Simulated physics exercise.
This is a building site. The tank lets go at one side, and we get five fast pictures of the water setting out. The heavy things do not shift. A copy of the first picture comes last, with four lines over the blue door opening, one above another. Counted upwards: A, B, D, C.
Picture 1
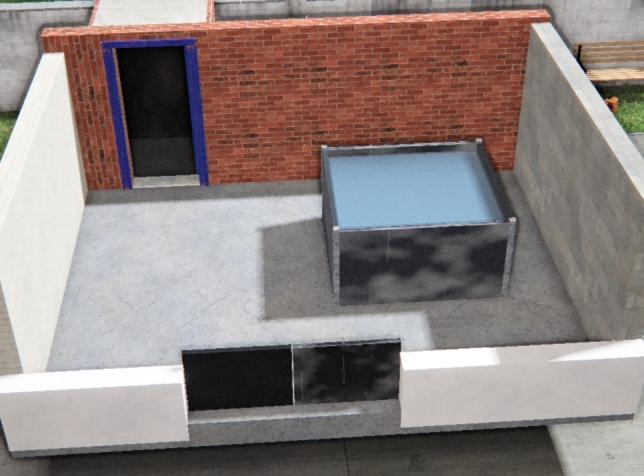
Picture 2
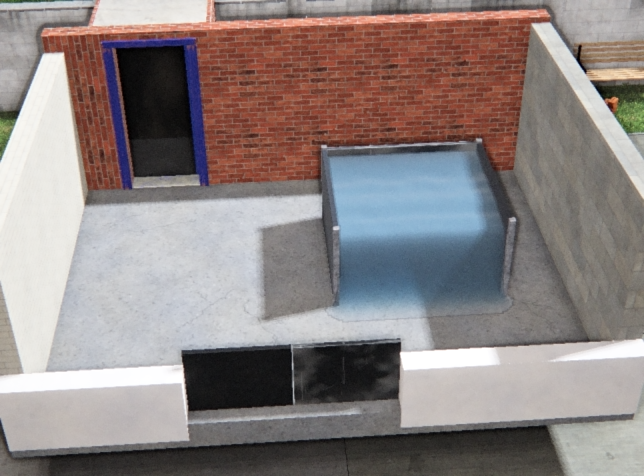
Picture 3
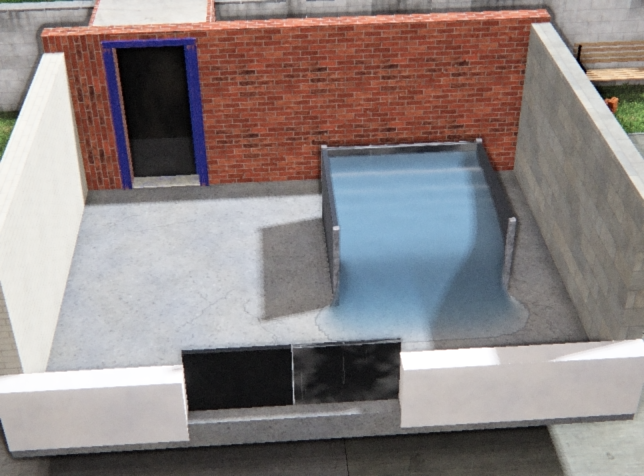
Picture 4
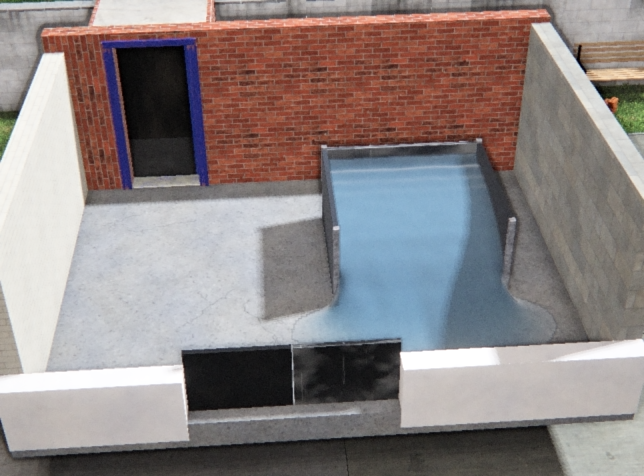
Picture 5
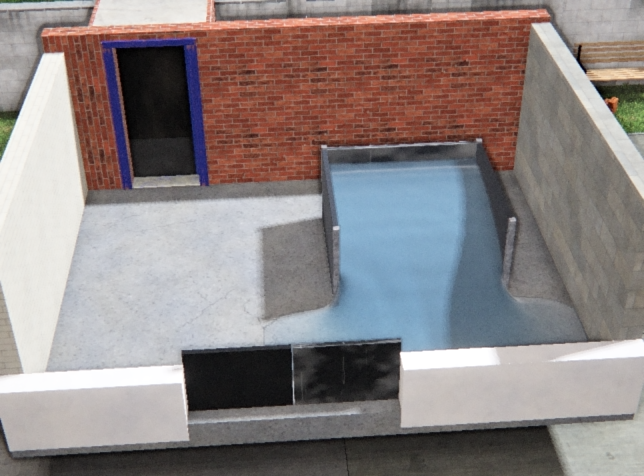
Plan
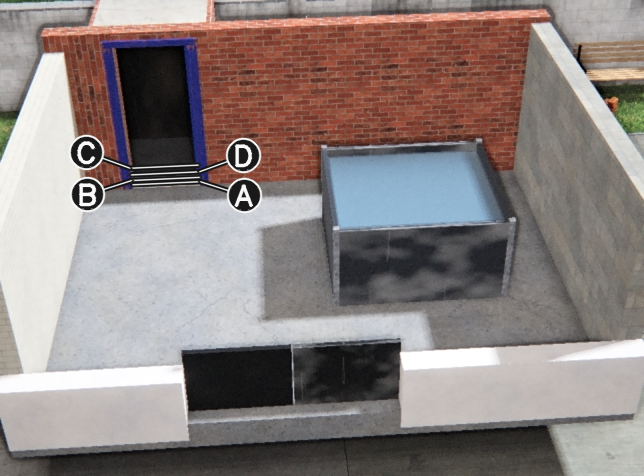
In the video, the front panel of a water-filled tank disappears inside a walled yard with a blue-framed doorway, and the water pours forward onto the concrete floor, spreading toward the low white front wall and out to both sides.
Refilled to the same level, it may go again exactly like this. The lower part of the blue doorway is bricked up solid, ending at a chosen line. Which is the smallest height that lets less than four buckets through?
It is D.
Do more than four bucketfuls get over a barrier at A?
Yes, it does.
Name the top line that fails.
That is line B.
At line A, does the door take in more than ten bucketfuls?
Yes, clearly.
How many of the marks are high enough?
Two of them.
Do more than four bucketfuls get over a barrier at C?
No, that is safe.
On the marked copy, A at (166, 183); B at (165, 178); C at (164, 166); D at (165, 173); from the bottom up A, B, D, C.
If A is chosen, dozens of bucketfuls pour in.
If B is chosen, about 9 bucketfuls get in.
If C is chosen, nothing gets over.
If D is chosen, a splash gets over, under a bucket.
